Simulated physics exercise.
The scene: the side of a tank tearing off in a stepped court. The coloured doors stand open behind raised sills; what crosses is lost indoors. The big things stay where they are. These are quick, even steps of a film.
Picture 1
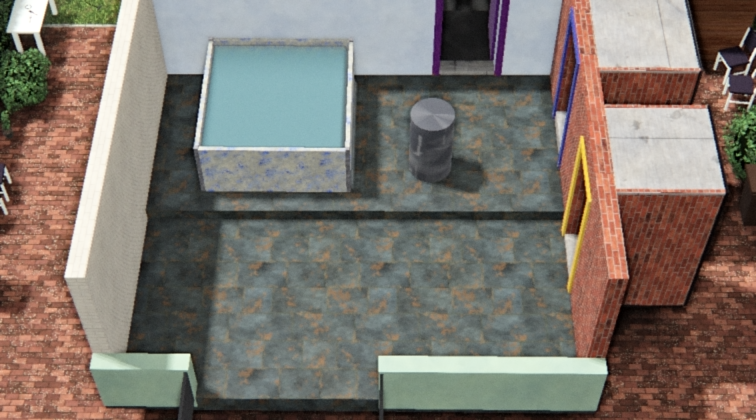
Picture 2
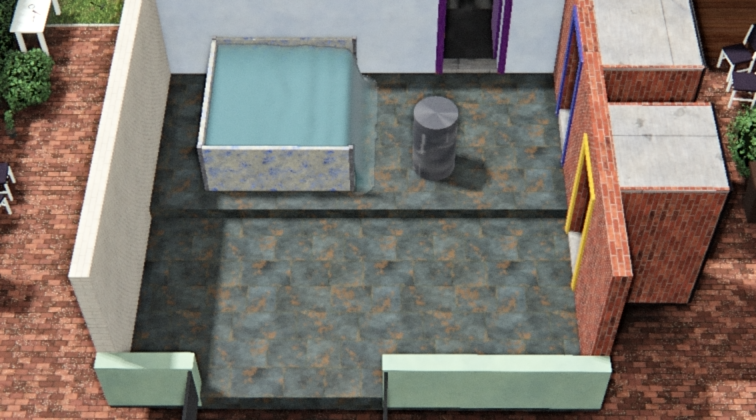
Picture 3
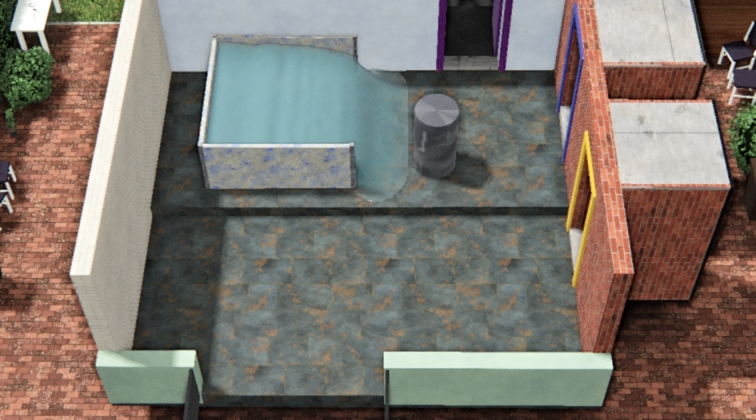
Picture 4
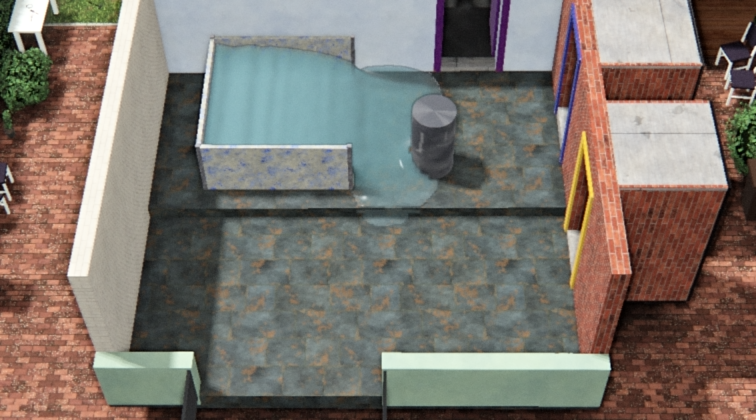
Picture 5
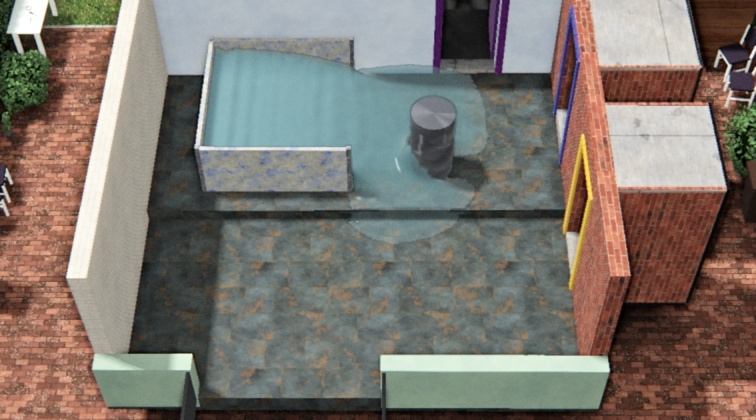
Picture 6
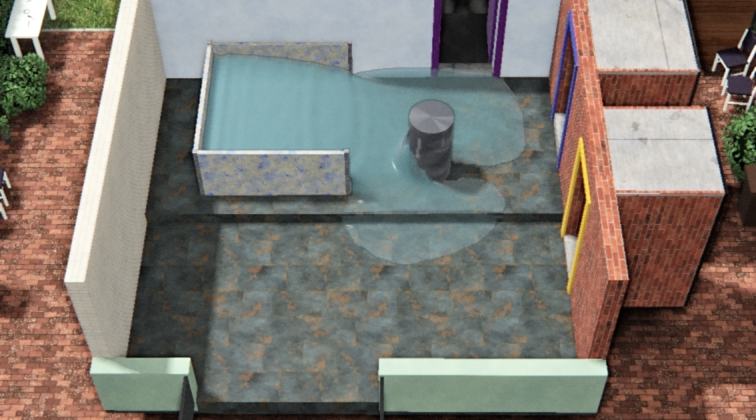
Water pours from the opened right side of a raised rectangular tank in a walled, stepped court, spreads right around a dark cylinder, then runs over the step onto the lower floor while fanning out toward the right wall.
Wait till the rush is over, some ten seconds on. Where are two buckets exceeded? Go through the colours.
The blue door lets in a lot; the purple door lets in a lot; the yellow door lets in a lot.
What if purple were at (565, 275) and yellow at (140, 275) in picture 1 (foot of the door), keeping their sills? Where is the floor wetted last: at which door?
I say the yellow door.
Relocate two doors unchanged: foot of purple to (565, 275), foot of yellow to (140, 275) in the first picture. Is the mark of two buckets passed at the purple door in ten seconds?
My reading: The purple one is over.
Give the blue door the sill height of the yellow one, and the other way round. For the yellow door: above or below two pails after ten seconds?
In short: The yellow door holds.
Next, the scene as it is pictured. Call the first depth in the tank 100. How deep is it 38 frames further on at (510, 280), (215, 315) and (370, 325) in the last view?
About 18, 6 and 14 per cent.
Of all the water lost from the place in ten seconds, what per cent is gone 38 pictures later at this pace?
I make it 65 per cent.
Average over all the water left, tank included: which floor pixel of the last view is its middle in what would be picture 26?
I would point to (422, 193).
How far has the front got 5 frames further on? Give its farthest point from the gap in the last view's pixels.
Roughly at (560, 308).
A moment on, water covers 40 % of the floor; the blue door over two buckets in, the purple door under two buckets in, the yellow door under two buckets in.
Next, water covers 55 % of the floor; the blue door far over two buckets in, the purple door over two buckets in, the yellow door over two buckets in.
Then, water covers 60 % of the floor; the blue door far over two buckets in, the purple door far over two buckets in, the yellow door over two buckets in.
Later, water covers 90 % of the floor; the blue door far over two buckets in, the purple door far over two buckets in, the yellow door over two buckets in.
In the end, water covers 95 % of the floor; the blue door far over two buckets in, the purple door far over two buckets in, the yellow door far over two buckets in.
